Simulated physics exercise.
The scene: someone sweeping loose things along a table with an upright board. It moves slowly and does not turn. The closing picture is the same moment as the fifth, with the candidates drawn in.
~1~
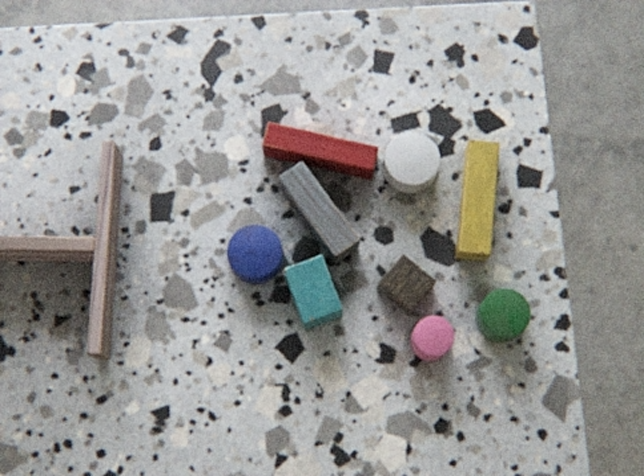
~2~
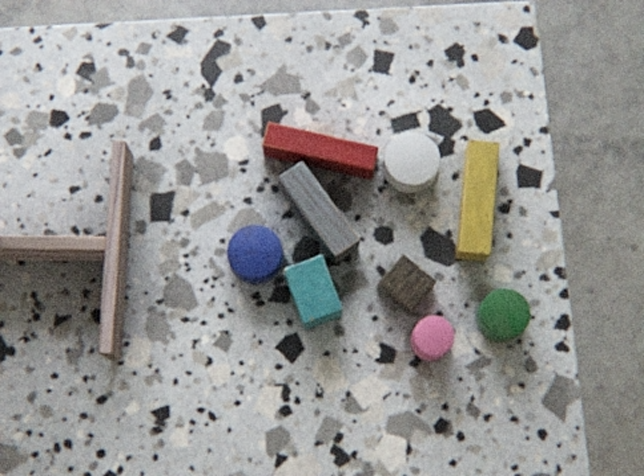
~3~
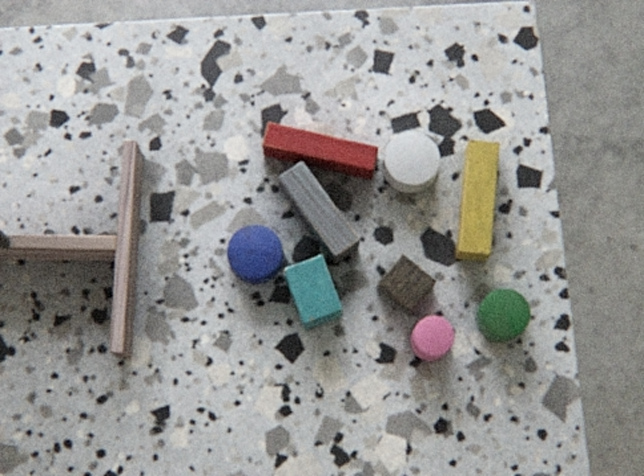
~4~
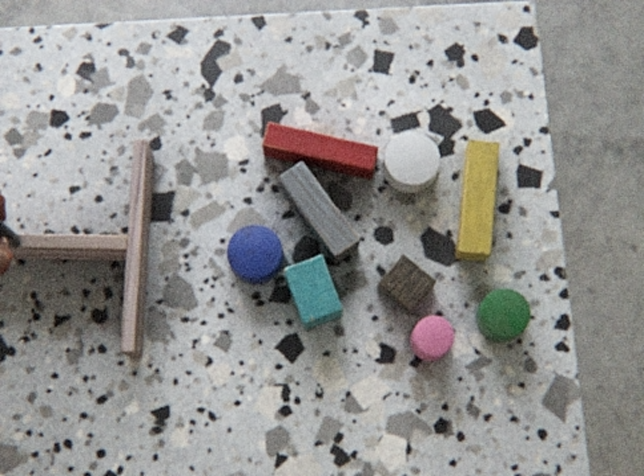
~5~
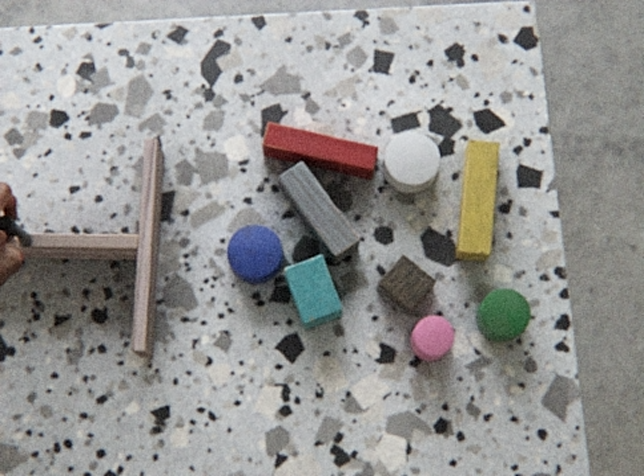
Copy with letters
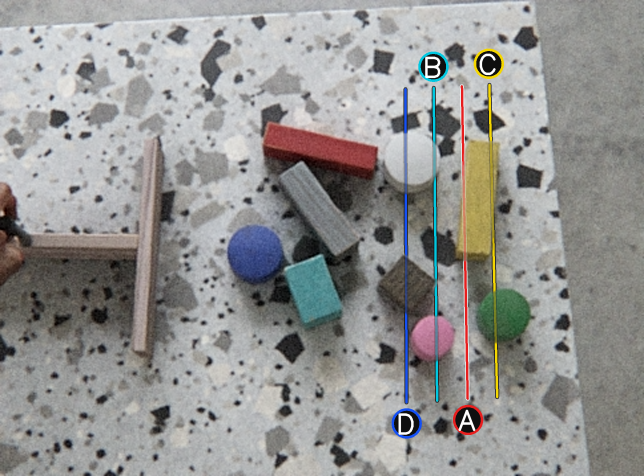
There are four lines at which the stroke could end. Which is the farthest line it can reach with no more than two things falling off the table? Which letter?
Up to line C.
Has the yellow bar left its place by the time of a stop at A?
Yes.
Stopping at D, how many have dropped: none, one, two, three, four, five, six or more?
By then, none.
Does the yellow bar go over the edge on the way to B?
No.
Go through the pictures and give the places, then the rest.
In the first frame, pink tin (432, 339); red stick (321, 151); blue tin (256, 255).
In the second frame, board (112, 244); turquoise block (313, 293).
In the third frame, board (123, 243); white tin (412, 163).
In the fourth frame, board (134, 243); black block (406, 284).
In the fifth frame, board (145, 242); pink tin (432, 339); red stick (321, 151); blue tin (256, 255).
On the marked copy, A at (465, 237); B at (435, 239); C at (493, 236); D at (406, 240).
With C. Early on, board (272, 235); white tin (424, 164); red stick (341, 150).
Further on, board (397, 228); yellow bar (499, 207); white tin (474, 148).
At the end, board (494, 223); white tin (551, 122); yellow bar (558, 206); none fallen.
As for the rest, A is within the limit but short; B is within the limit but short; D is within the limit but short.
